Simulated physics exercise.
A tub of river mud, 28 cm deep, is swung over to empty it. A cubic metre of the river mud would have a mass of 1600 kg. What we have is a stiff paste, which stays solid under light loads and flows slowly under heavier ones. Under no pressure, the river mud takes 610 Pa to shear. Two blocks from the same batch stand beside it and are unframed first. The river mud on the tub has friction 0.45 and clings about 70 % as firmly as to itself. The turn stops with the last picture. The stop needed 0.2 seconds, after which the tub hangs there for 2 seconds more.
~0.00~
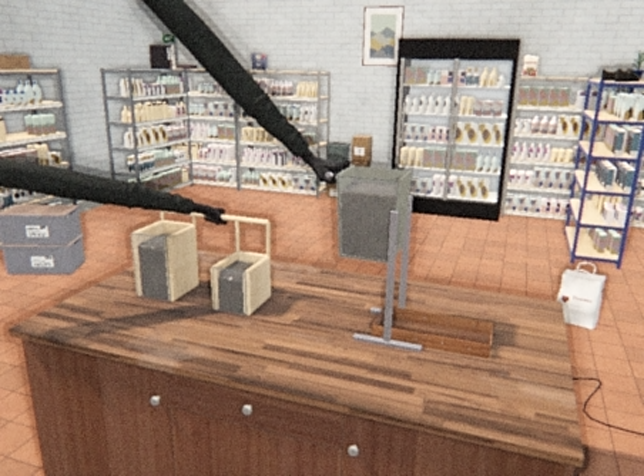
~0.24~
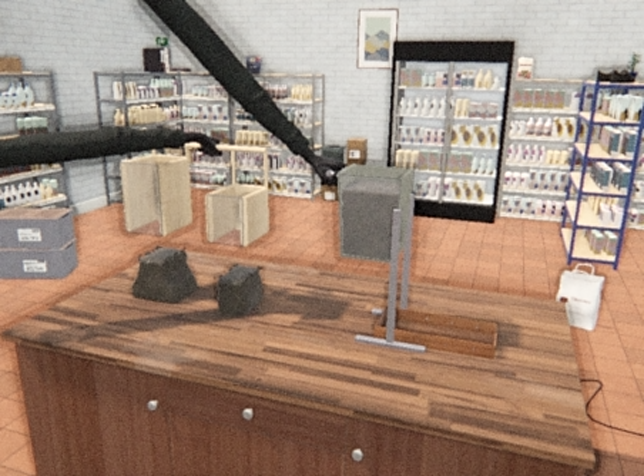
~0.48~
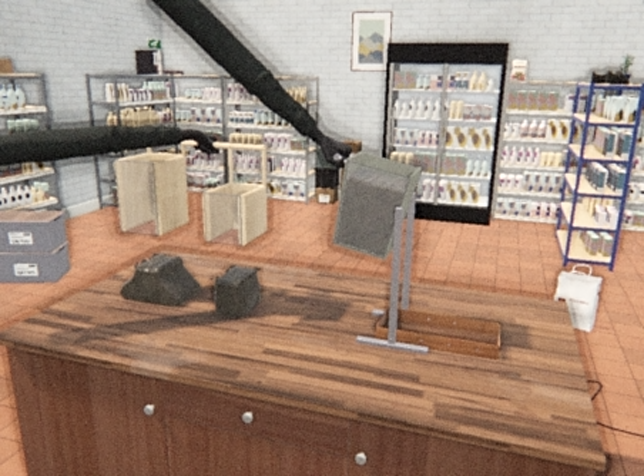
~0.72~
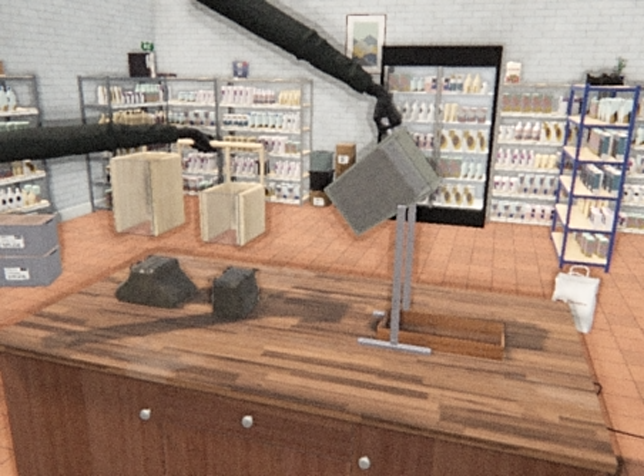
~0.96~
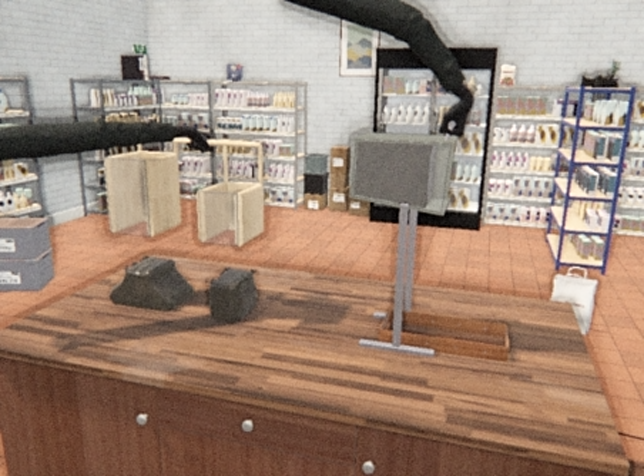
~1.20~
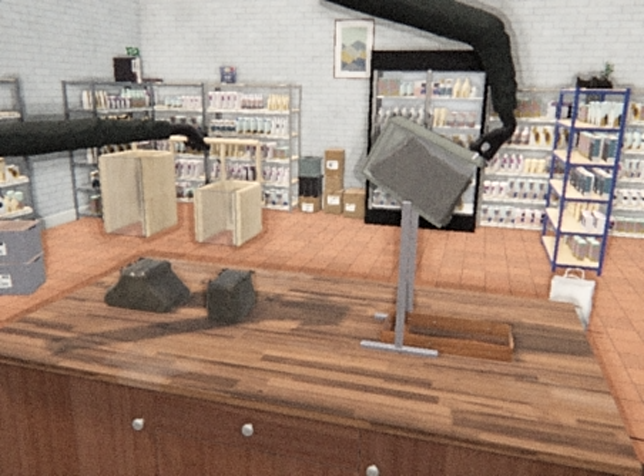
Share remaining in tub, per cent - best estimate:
Approx. 0 %.
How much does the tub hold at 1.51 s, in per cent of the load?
I'd say close to 3 %.
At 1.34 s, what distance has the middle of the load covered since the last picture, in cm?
12 cm.
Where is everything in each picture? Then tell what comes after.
In the first picture, handle-side rim at (339, 175), tilt 0 degrees; crest of the river mud at (343, 191); block heights 23 cm, 15 cm (left to right).
In the second picture, handle-side rim at (341, 173), tilt 0 degrees; crest of the river mud at (344, 190); block heights 18 cm, 14 cm (left to right).
In the third picture, handle-side rim at (349, 160), tilt 11 degrees; crest of the river mud at (352, 179); block heights 15 cm, 14 cm (left to right).
In the fourth picture, handle-side rim at (395, 135), tilt 51 degrees; crest of the river mud at (378, 150); block heights 15 cm, 14 cm (left to right).
In the fifth picture, handle-side rim at (452, 145), tilt 93 degrees; crest of the river mud at (358, 142); block heights 15 cm, 14 cm (left to right).
In the sixth picture, handle-side rim at (478, 167), tilt 118 degrees; crest of the river mud at (414, 139); block heights 15 cm, 14 cm (left to right).
After 1.34 s, the tub is at 118 degrees and holds 56 %.
After 1.51 s, the tub is at 118 degrees and holds 3 %.
After 1.68 s, the tub is at 118 degrees and holds 0 %.
After 1.85 s, the tub is at 118 degrees and holds 0 %.
After 3.20 s, the tub is at 118 degrees and holds 0 %.
